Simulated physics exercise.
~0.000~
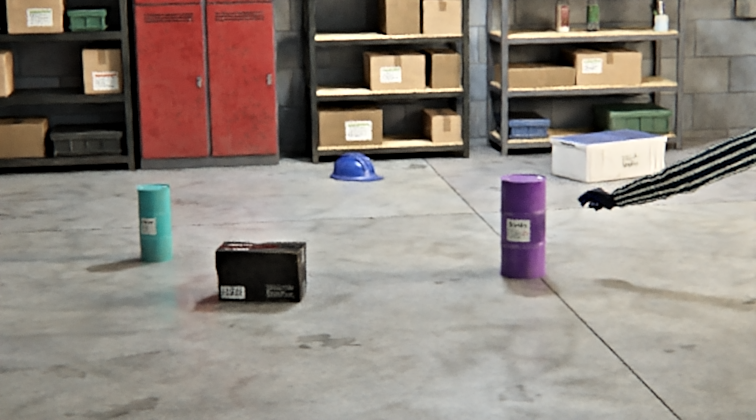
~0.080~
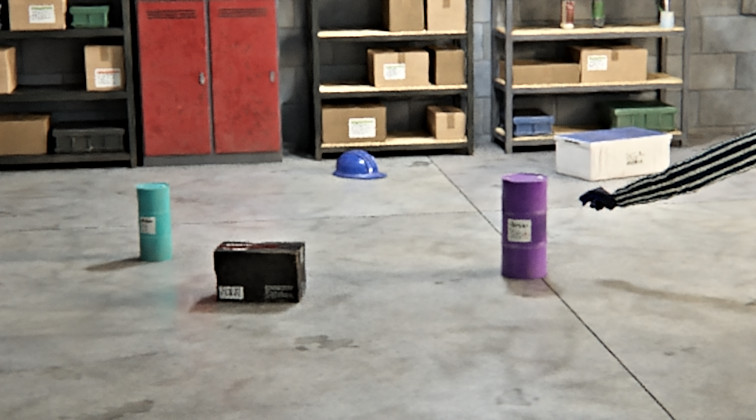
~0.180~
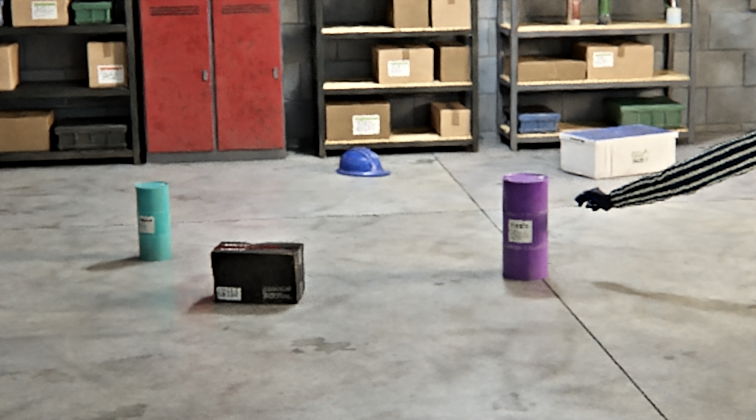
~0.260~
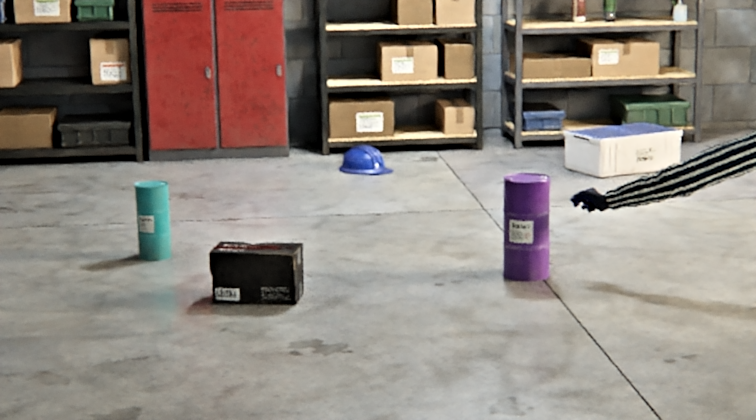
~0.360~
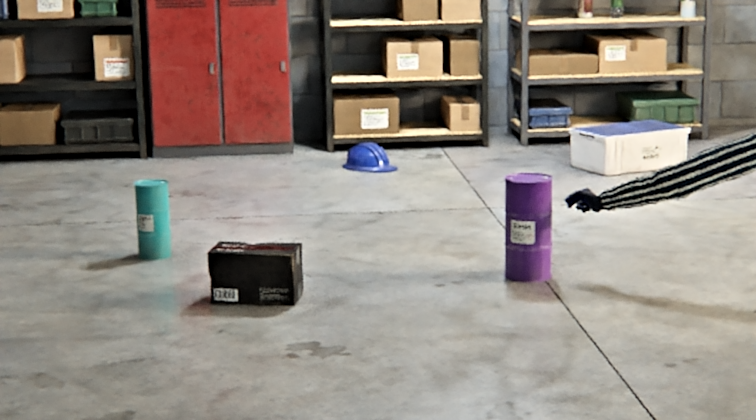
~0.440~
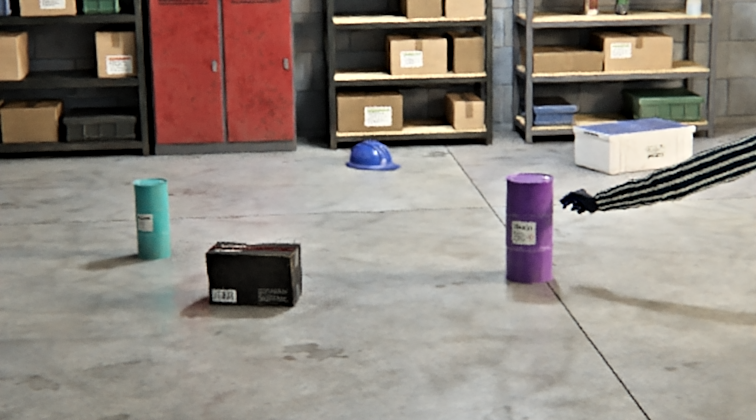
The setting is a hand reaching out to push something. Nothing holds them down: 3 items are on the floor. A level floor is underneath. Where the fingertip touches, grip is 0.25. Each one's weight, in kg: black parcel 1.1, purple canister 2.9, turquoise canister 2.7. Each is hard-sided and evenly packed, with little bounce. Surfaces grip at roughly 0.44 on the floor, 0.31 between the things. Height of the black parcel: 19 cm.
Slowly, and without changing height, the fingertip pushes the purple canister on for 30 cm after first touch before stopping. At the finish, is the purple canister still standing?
No.
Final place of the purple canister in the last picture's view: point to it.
(452, 257).
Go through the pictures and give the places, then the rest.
In the first frame, finger moved 0 cm; purple canister (523, 226); black parcel (262, 271).
In the second frame, finger moved 0 cm; purple canister (524, 226); black parcel (261, 272).
In the third frame, finger moved 2 cm; purple canister (525, 226); black parcel (259, 272).
In the fourth frame, finger moved 5 cm; purple canister (527, 227); black parcel (257, 273).
In the fifth frame, finger moved 8 cm; purple canister (528, 227); black parcel (256, 273).
In the sixth frame, finger moved 10 cm; purple canister (529, 228); black parcel (255, 274).
Around 0.84 s, finger moved 22 cm; purple canister at 20° to upright near (510, 223).
Around 1.14 s, finger moved 31 cm; purple canister at 46° to upright near (486, 227).
Around 1.34 s, finger moved 37 cm; purple canister on its side near (453, 258).
Finally (2.1 s), on their side or leaning hard on the floor, purple canister; the other 2 still in place (within 14 cm). Final places as that camera would see them, purple canister near (452, 257).
